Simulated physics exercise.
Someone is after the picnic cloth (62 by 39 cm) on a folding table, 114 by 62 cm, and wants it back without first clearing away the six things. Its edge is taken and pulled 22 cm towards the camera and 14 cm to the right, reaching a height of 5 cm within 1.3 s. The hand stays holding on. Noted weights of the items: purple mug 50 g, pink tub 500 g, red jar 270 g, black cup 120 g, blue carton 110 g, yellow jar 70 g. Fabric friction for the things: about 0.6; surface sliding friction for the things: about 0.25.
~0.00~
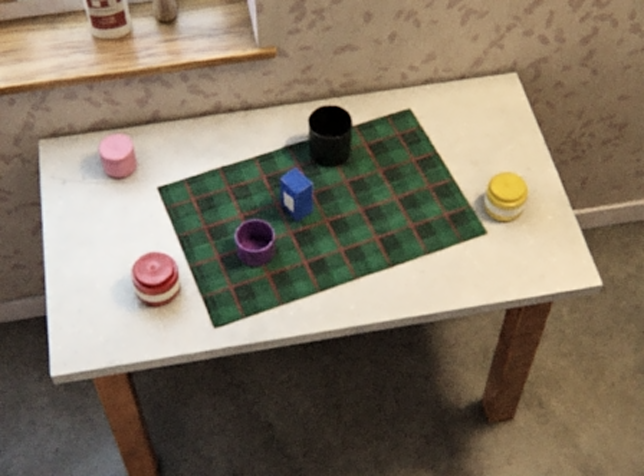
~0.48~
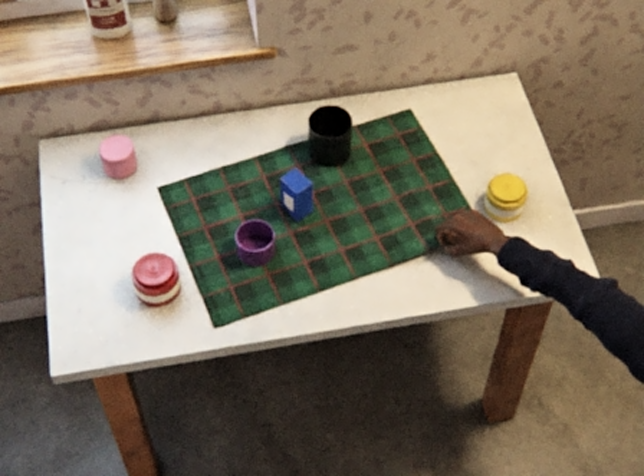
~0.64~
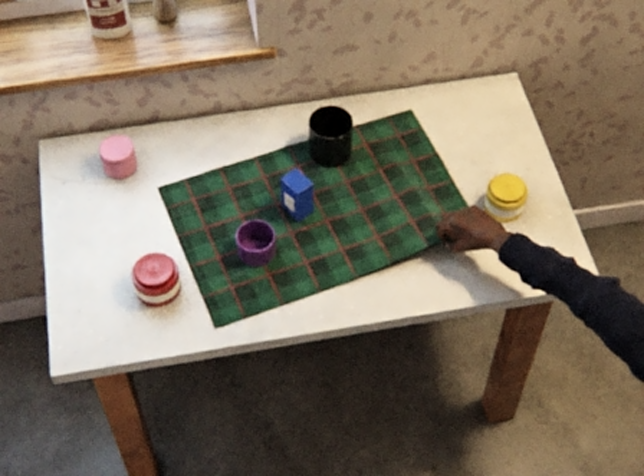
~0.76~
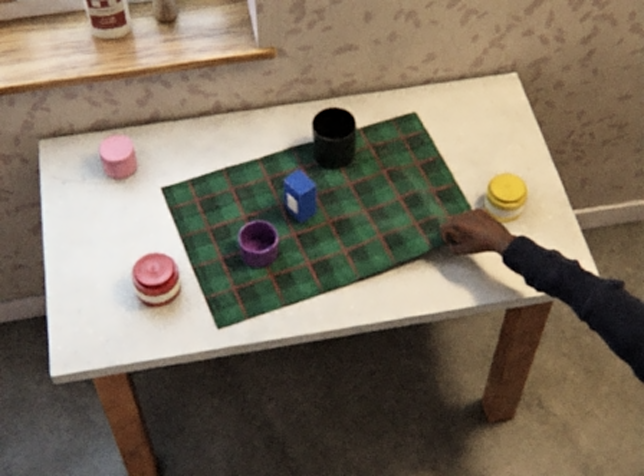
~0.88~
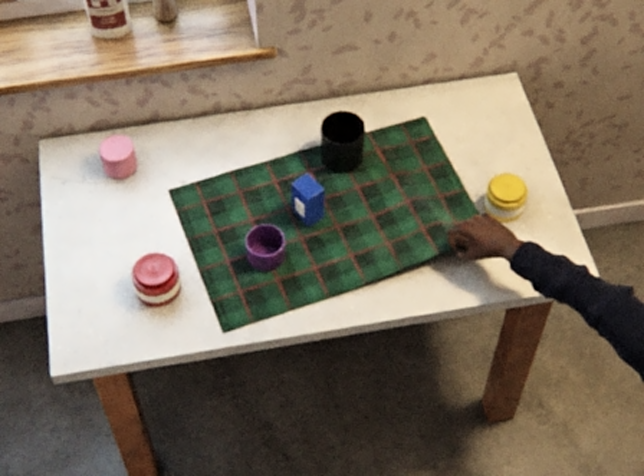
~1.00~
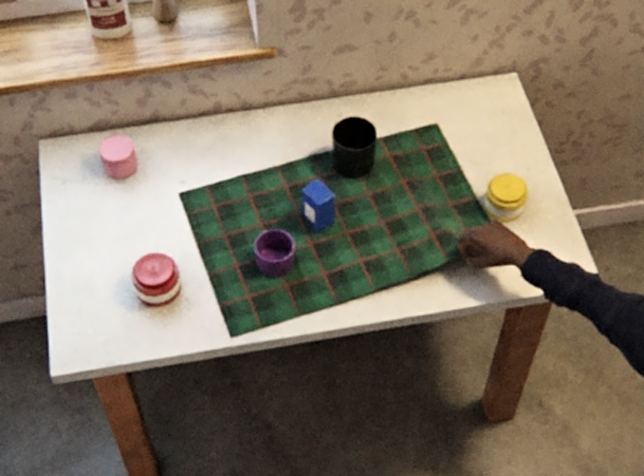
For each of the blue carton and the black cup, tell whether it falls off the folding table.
The blue carton is a survivor. The black cup is a survivor.
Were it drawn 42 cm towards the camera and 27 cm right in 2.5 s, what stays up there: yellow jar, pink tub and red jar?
Outcome: Yellow jar is still there; pink tub is still there; red jar is still there.
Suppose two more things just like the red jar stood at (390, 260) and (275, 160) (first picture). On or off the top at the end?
In turn: Goes over, stays up.
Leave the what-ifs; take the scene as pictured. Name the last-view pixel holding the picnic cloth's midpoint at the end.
Midpoint, last view: Approx. (416, 272).
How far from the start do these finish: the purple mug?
I'd say the purple mug sits some 25 cm out of place.
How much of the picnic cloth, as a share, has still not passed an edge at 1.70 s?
About 80 per cent.
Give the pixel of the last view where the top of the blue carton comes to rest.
End position in the last picture: Approx. (396, 241).
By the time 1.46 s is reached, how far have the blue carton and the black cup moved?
Blue carton: 20 cm; black cup: 20 cm.
By 1.2 s, 100 % of the picnic cloth is still over the top; black cup 14 cm off its start, blue carton 12 cm off its start, purple mug 11 cm off its start.
By 1.5 s, 90 % of the picnic cloth is still over the top; black cup 20 cm off its start, blue carton 18 cm off its start, purple mug 17 cm off its start.
By 1.7 s, 80 % of the picnic cloth is still over the top; black cup 26 cm off its start at (429, 177), blue carton 24 cm off its start at (389, 236), purple mug 22 cm off its start at (341, 289).
By 1.9 s, 75 % of the picnic cloth is still over the top; black cup 28 cm off its start, blue carton 26 cm off its start, purple mug 24 cm off its start.
By 3.5 s, 75 % of the picnic cloth is still over the top; black cup 28 cm off its start at (436, 182), blue carton 26 cm off its start at (396, 241), purple mug 24 cm off its start at (348, 295).
